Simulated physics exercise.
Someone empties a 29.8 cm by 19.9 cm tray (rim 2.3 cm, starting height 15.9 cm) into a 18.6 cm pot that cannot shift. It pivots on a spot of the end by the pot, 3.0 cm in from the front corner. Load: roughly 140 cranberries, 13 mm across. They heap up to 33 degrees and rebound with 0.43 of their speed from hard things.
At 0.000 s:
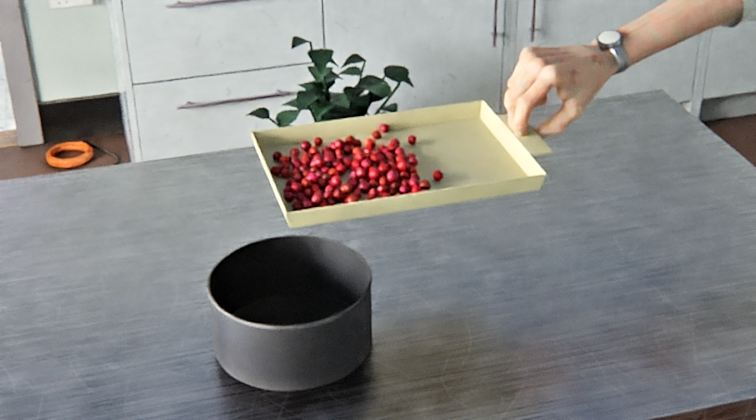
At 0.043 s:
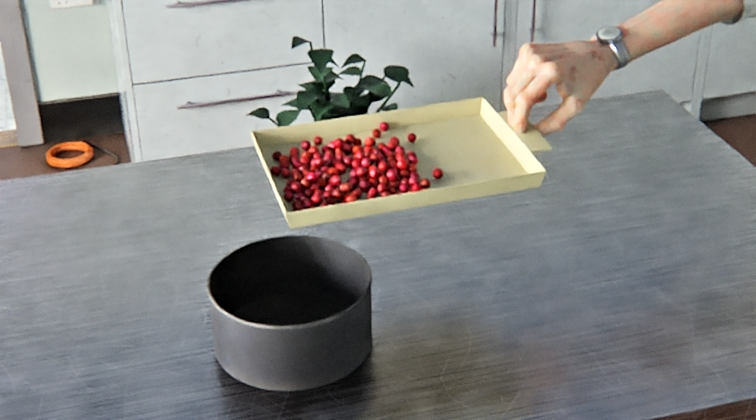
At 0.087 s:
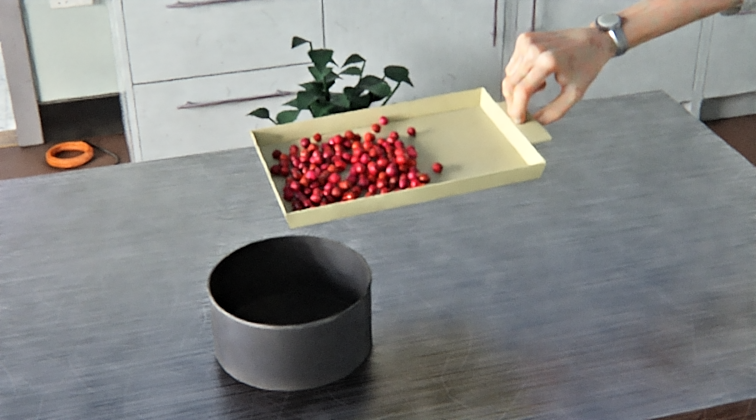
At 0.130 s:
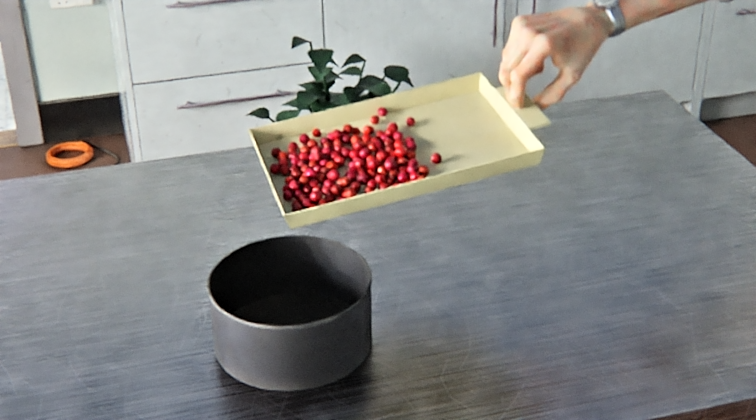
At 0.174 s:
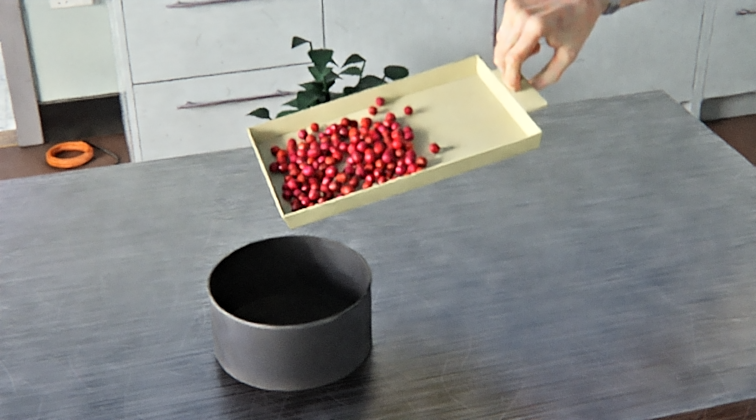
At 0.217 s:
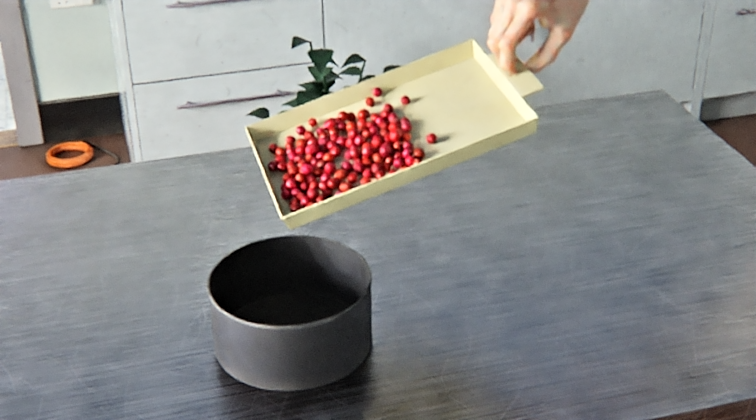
A hand raises the right end of a yellow tray of red cranberries, tilting it leftward.
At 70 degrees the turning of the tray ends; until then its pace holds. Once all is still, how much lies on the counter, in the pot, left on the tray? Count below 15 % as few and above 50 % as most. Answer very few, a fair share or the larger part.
Counter: Very few, pot: Very few, tray: The larger part.
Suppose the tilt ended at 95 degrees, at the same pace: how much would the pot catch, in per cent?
Then about 65 per cent.
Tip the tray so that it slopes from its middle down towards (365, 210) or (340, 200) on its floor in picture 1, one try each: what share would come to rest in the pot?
Some 10 and 10 per cent.
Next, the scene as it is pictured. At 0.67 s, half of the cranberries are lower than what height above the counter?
About 22 cm.
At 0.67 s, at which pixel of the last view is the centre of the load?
Around (286, 151).
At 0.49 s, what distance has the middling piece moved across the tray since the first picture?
About 3 cm.
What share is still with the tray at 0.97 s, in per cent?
Roughly 95 per cent.
After 0.49 s, tilt 43 degrees; the tray holds 100 %, the pot 0 %.
After 0.67 s, tilt 61 degrees; the tray holds 100 %, the pot 0 %.
After 0.97 s, tilt 70 degrees; the tray holds 95 %, the pot 5 %.
At rest (1.4 s), counter 0 %, pot 5 %, tray 95 %.
